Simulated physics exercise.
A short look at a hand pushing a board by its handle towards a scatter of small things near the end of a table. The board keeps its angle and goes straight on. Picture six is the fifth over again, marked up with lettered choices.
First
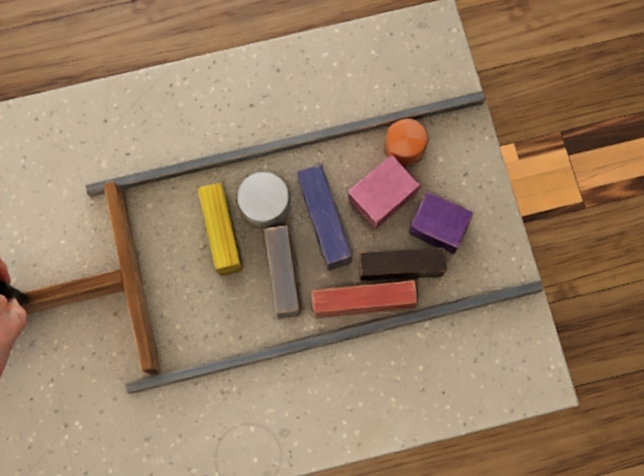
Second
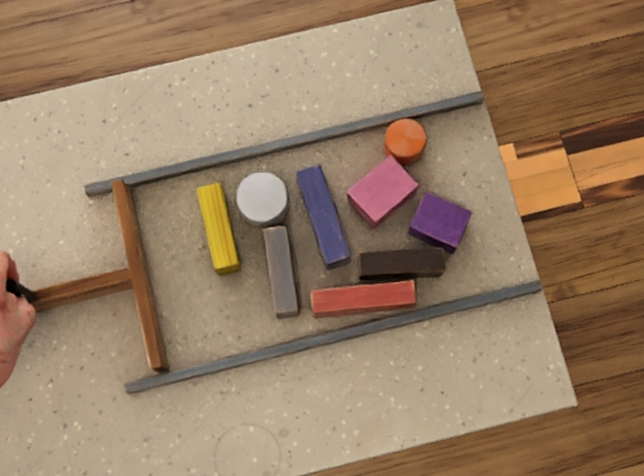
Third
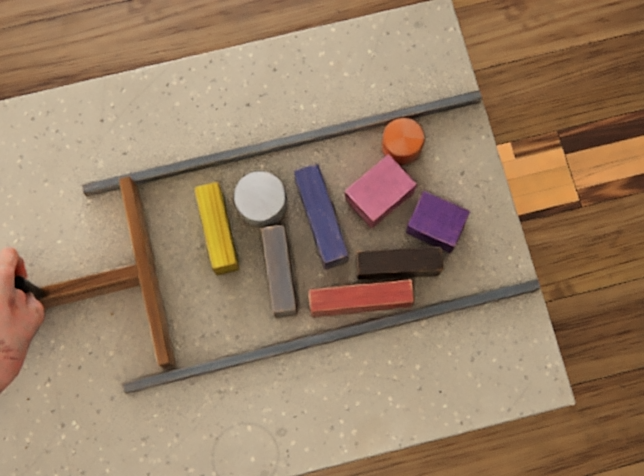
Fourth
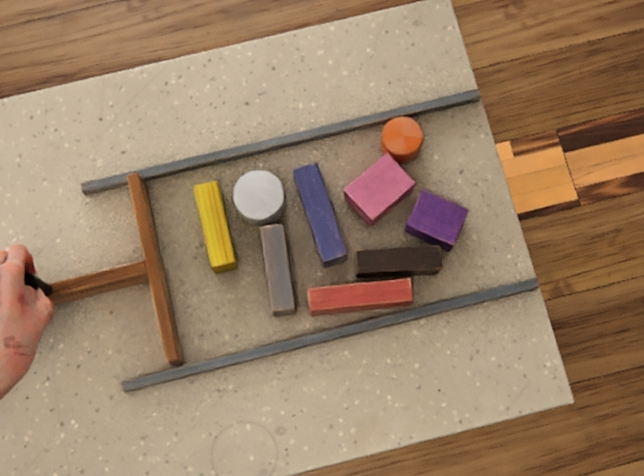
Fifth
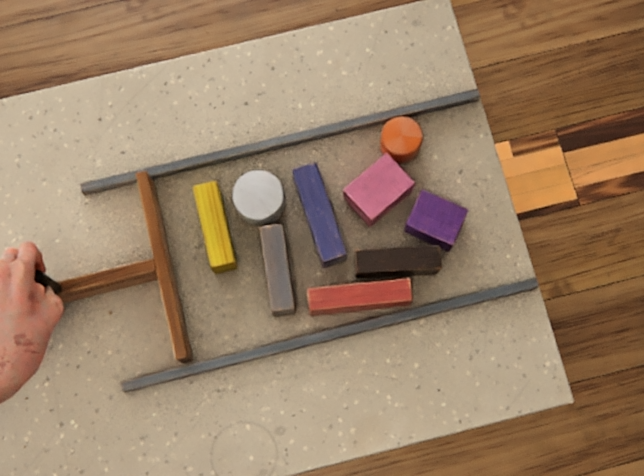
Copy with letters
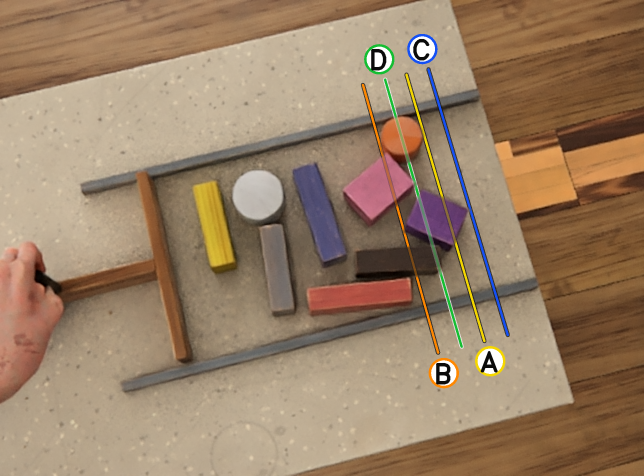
A hand pushes a wooden board rightward between two grey rails towards scattered coloured blocks.
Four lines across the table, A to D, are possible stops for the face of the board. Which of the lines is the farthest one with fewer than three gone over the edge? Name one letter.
Stop at B.
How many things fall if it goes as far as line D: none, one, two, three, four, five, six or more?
In all, three.
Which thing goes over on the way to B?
It is the purple block.
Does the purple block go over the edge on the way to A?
By then, yes.
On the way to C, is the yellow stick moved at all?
Yes.
On the marked copy, A at (444, 203); B at (399, 214); C at (467, 198); D at (422, 209).
With B. Early on, board (247, 242); white tin (292, 190); blue bar (329, 214).
Further on, board (332, 221); purple block (487, 219); pink block (444, 183).
At the end, board (397, 205); purple block over the edge; pink block (509, 183); one fallen.
As for the rest, A drops five; C drops seven; D drops three.
